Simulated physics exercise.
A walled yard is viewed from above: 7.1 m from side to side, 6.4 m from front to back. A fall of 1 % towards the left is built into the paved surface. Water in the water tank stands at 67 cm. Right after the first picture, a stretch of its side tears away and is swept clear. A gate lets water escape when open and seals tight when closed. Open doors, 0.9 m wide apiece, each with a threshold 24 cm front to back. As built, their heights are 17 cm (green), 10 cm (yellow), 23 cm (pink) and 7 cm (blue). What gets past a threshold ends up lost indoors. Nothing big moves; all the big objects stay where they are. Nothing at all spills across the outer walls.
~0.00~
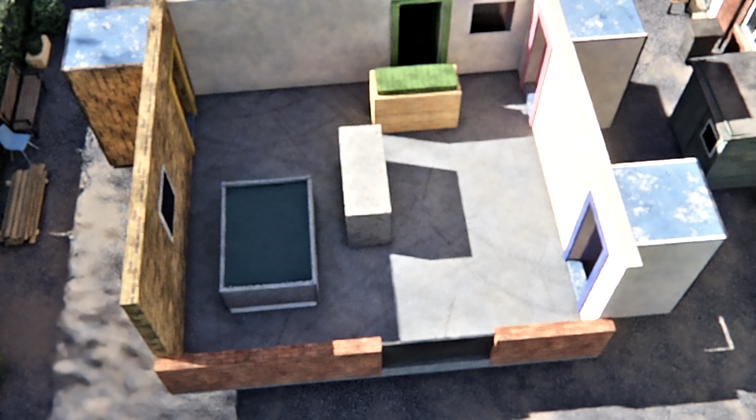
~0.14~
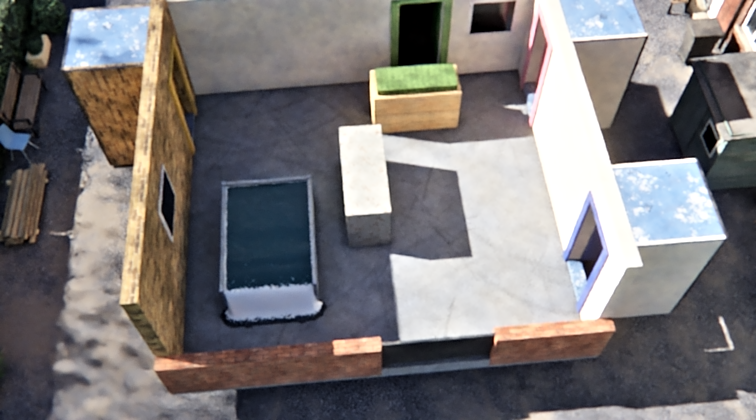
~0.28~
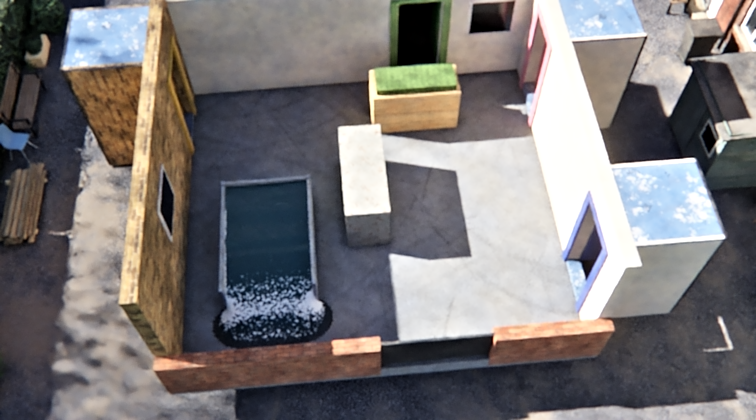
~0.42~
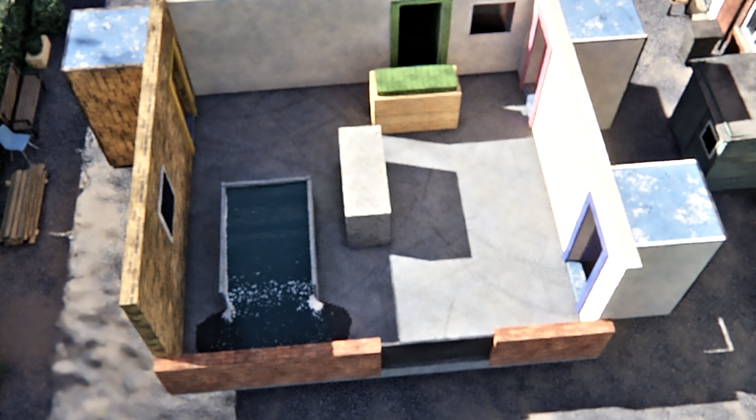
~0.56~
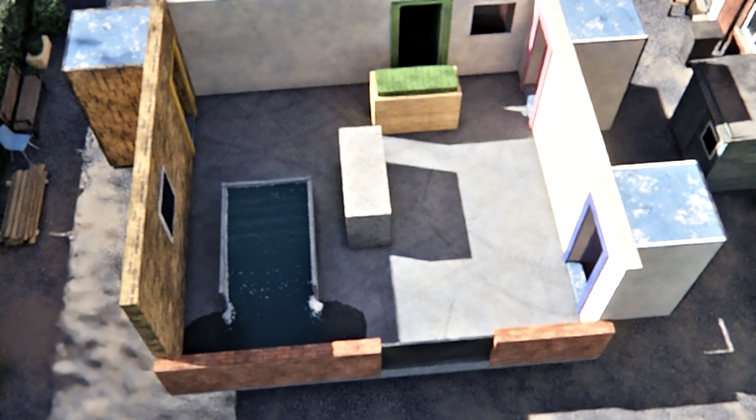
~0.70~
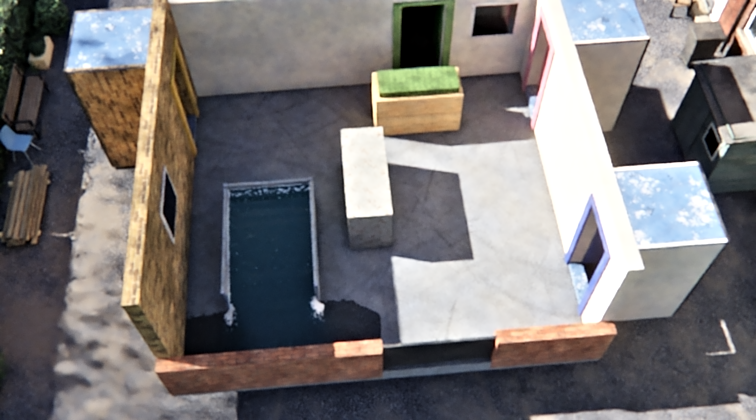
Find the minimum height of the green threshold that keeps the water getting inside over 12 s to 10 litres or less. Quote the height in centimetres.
Roughly 8 cm.
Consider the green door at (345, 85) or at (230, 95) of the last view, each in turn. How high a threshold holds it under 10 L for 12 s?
About 6.0 cm, then about 24 cm.
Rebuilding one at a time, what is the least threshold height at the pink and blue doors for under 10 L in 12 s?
About 7.0 cm at pink and 14.5 cm at blue.
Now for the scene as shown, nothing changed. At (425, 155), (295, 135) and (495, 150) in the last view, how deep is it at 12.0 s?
Respectively 6 cm, 7 cm and 5 cm.
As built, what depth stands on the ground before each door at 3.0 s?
In cm: Green 0, yellow 9, pink 0, blue 9.
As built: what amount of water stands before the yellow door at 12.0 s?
Lab note: Depth approx. 7.0 cm.
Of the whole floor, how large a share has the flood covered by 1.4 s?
Approximately 15 %.
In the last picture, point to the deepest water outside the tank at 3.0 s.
About (184, 376).
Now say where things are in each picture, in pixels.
The first picture shows the water tank at (268, 234) is whole and still, 67 cm deep; the green door at (419, 44) is dry.
In the second picture, the gap is at (271, 298), the front 0.3 m out at (232, 322); the back of the water tank holds 67 cm.
In the third picture, the gap is at (271, 299), the front 0.7 m out at (238, 343); the back of the water tank holds 67 cm.
In the fourth picture, water pours out at (272, 300) and has run 1.2 m, to a hidden place; about 10 cm deep outside, 67 cm at the back.
In the fifth picture, water pours out at (272, 301) and has run 1.3 m, to a hidden place; about 12 cm deep outside, 65 cm at the back.
In the sixth picture, the front is at a hidden place, 1.5 m from the gap at (273, 302); 3.3 m2 of floor is wet, 58 cm left at the back; 5.7 m in a straight line remain to the green door at (422, 47).
After 1.4 s water covers 15 % of the floor, deepest (58 cm) near (184, 376); it has not reached the green door.
After 3.0 s water covers 50 % of the floor, deepest (32 cm) near (184, 376); it has not reached the green door.
After 12.0 s water covers 100 % of the floor, deepest (10 cm) near (273, 94); 7 cm at the green door, 0 litres in over its 17 cm threshold.
At the green door as built, the water arrived by 5.5 s and peaked near 12 cm at 8.4 s.
Run again over the same 12 s with other heights there, 19 litres in over 6.5 cm, 5 litres over 9 cm. The limit of 10 litres is kept from about 8 cm up.
